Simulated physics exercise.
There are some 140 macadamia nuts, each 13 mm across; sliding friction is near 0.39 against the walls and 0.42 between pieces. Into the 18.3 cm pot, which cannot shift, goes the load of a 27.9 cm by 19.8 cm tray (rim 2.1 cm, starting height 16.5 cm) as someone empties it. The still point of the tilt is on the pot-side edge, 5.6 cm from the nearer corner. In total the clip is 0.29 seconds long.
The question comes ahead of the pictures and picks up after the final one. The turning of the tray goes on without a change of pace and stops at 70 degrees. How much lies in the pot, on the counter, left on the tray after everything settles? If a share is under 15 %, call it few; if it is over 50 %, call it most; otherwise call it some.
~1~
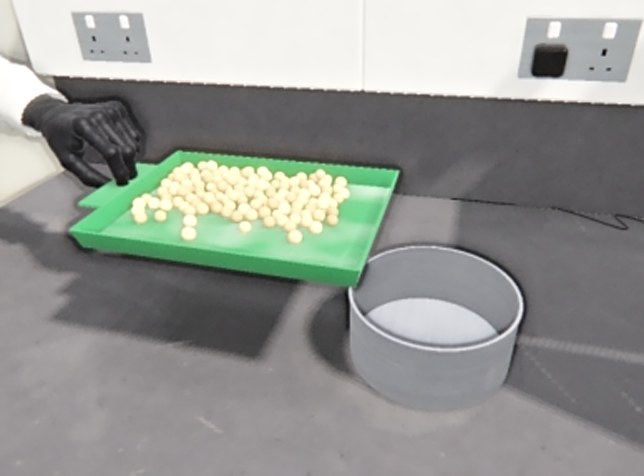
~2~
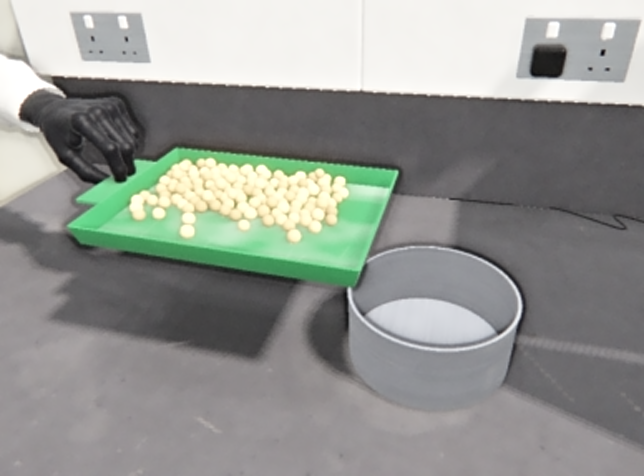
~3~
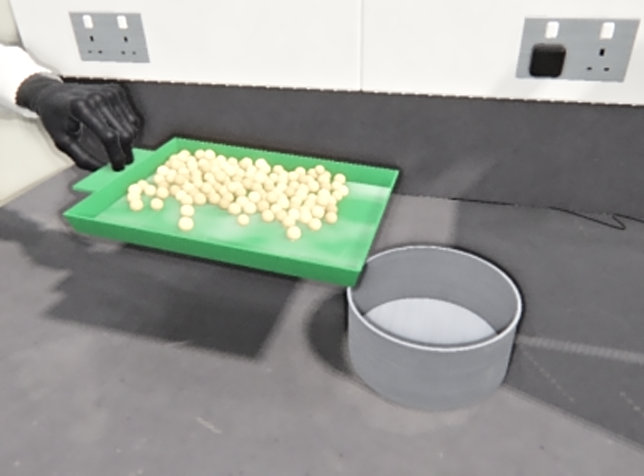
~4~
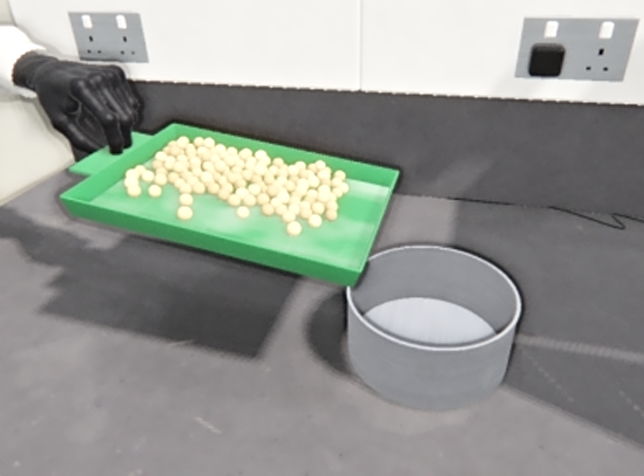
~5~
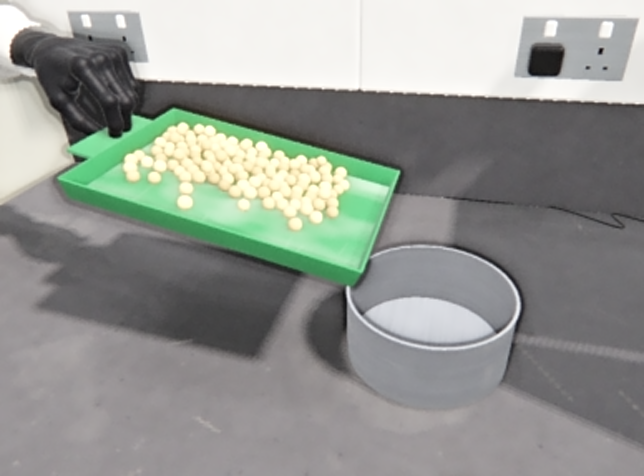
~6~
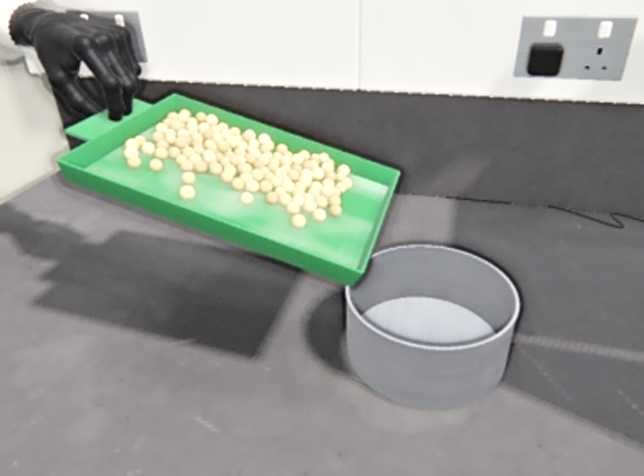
I would say pot: Few, counter: Few, left on the tray: Most.
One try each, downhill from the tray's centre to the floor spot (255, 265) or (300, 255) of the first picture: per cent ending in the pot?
First try: About 0 percent; second try: About 0 percent.
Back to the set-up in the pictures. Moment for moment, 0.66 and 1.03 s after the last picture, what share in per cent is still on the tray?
Estimates: 95; 95.
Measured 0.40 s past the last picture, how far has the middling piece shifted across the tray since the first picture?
About 10 cm.
Then, 0.40 s after the last picture, tilt 42 degrees; the tray holds 100 %, the pot 0 %.
Then, 0.66 s after the last picture, tilt 59 degrees; the tray holds 95 %, the pot 0 %.
Then, 1.03 s after the last picture, tilt 70 degrees; the tray holds 95 %, the pot 5 %.
In the end, pot 5 %, counter 0 %, tray 95 %.
